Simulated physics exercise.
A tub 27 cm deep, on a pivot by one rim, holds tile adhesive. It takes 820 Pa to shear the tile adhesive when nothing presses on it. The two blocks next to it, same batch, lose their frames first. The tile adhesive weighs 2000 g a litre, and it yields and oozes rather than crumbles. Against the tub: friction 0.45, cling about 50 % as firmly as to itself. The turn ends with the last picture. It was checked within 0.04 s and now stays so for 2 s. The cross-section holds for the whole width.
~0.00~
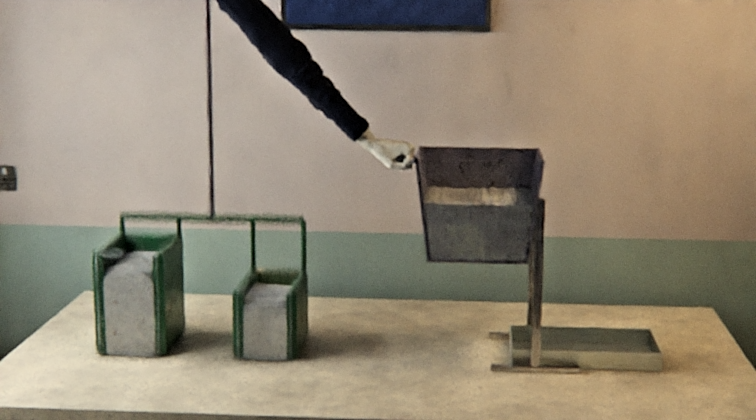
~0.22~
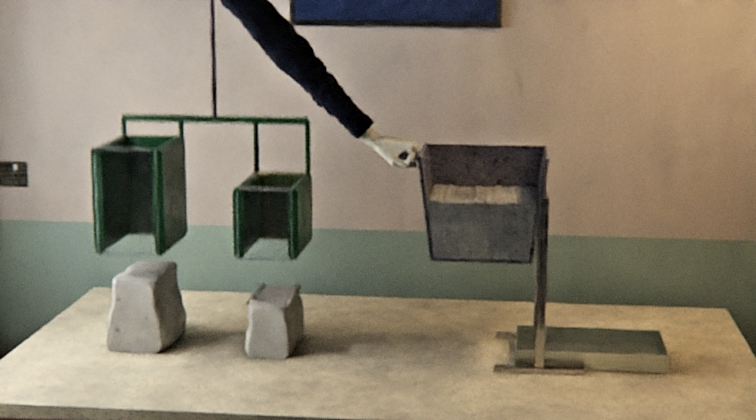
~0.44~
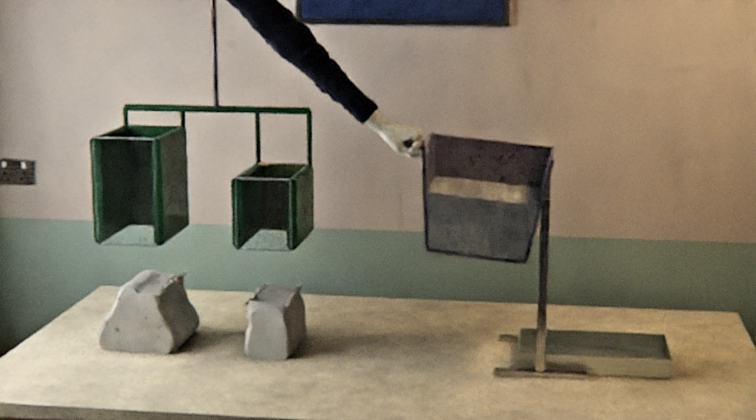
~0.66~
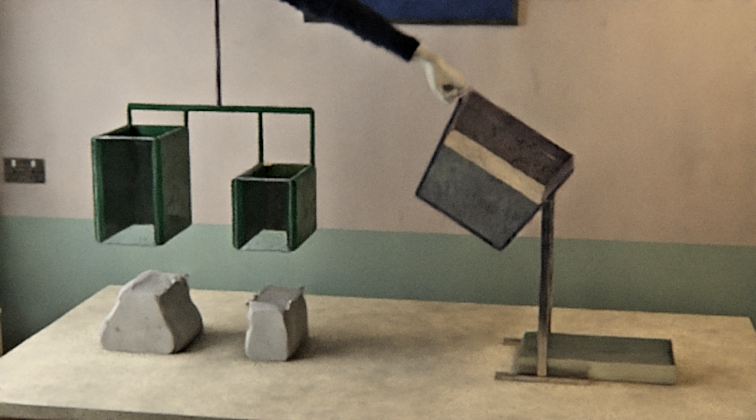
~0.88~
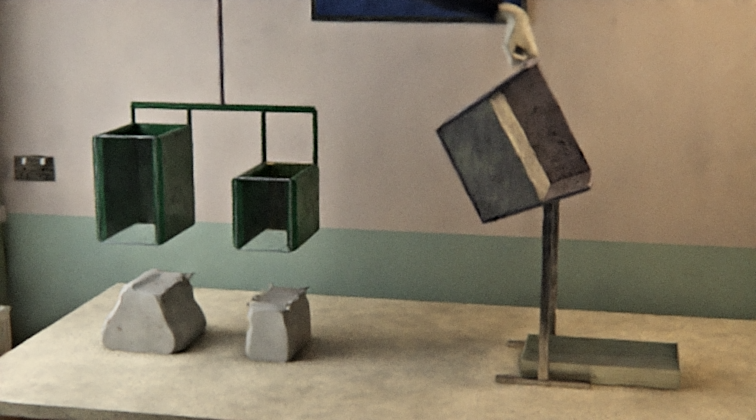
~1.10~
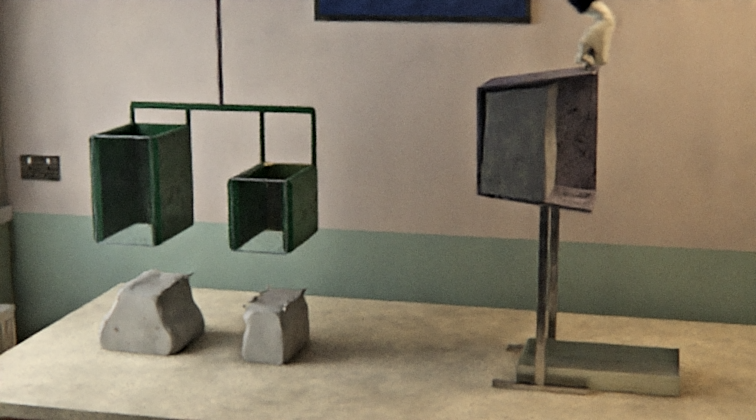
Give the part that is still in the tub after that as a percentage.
Close to 59 per cent.
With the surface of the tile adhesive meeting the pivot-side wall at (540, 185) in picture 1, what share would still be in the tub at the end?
Then about 45 %.
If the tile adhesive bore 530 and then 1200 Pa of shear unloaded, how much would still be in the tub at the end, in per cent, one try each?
In turn about 50 %, 60 %.
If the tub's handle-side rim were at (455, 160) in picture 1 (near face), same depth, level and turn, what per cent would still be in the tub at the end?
Then about 100 %.
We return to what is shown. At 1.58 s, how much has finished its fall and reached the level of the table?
Some 0 per cent.
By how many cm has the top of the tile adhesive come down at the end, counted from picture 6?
About 16 cm.
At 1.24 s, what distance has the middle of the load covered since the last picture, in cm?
About 6 cm.
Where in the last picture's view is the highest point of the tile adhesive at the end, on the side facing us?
Around (511, 154).
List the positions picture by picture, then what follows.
The first frame shows handle-side rim at (418, 159), tilt 0 degrees; top of the tile adhesive at (436, 203); blocks stand 25 cm, 16 cm (left to right).
The second frame shows handle-side rim at (421, 157), tilt 0 degrees; top of the tile adhesive at (439, 201); blocks stand 21 cm, 16 cm (left to right).
The third frame shows handle-side rim at (425, 146), tilt 5 degrees; top of the tile adhesive at (433, 192); blocks stand 18 cm, 16 cm (left to right).
The fourth frame shows handle-side rim at (463, 99), tilt 32 degrees; top of the tile adhesive at (448, 144); blocks stand 18 cm, 16 cm (left to right).
The fifth frame shows handle-side rim at (529, 70), tilt 62 degrees; top of the tile adhesive at (487, 101); blocks stand 18 cm, 16 cm (left to right).
The sixth frame shows handle-side rim at (593, 77), tilt 89 degrees; top of the tile adhesive at (544, 88); blocks stand 18 cm, 16 cm (left to right).
After 1.24 s, the tub is at 89 degrees and holds 100 %.
After 1.41 s, the tub is at 89 degrees and holds 81 %.
After 1.58 s, the tub is at 89 degrees and holds 61 %.
After 1.75 s, the tub is at 89 degrees and holds 59 %.
After 3.10 s, at the end, the tub is at 89 degrees and holds 59 %.
